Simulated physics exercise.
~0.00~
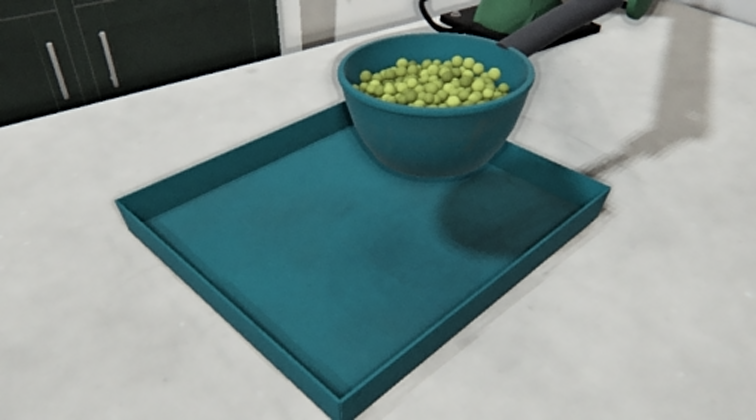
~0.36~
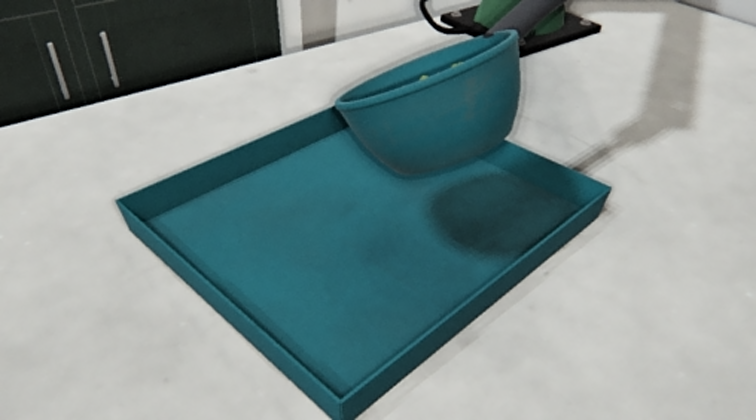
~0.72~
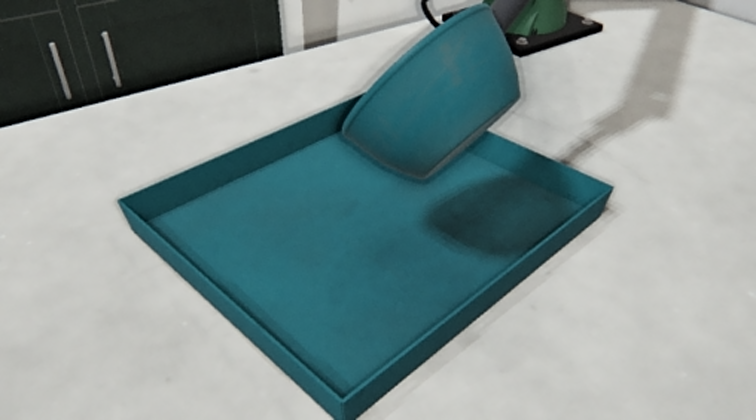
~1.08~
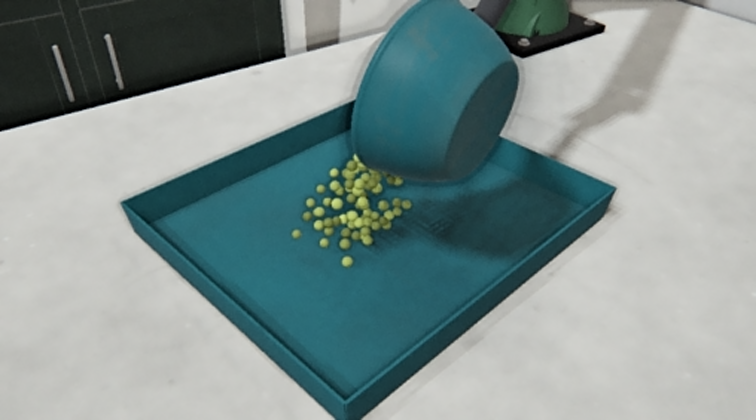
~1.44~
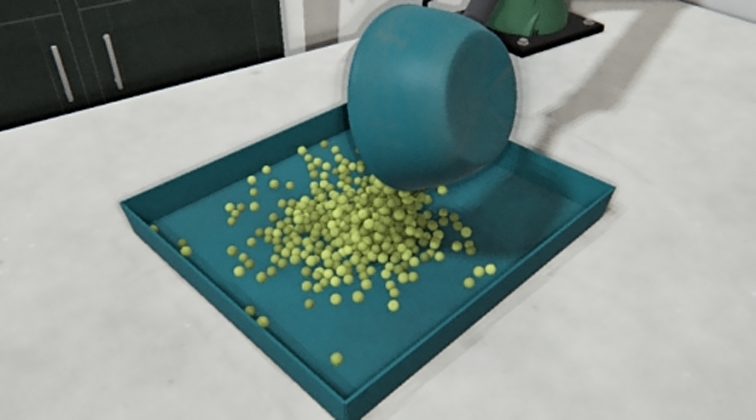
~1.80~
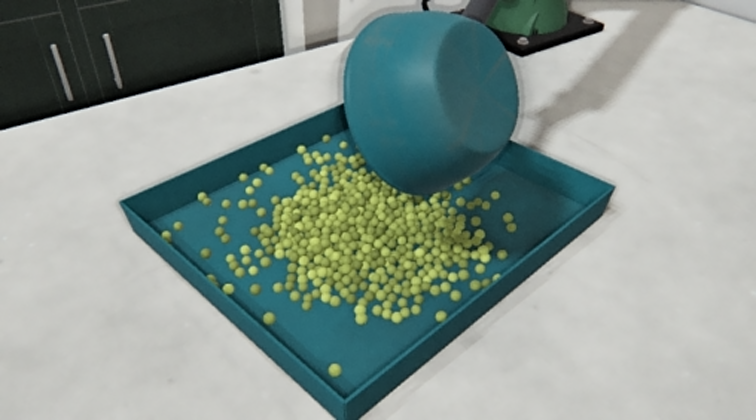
On a pale countertop, a teal bowl tips over a matching tray, pouring out green peas that spread in a loose heap.
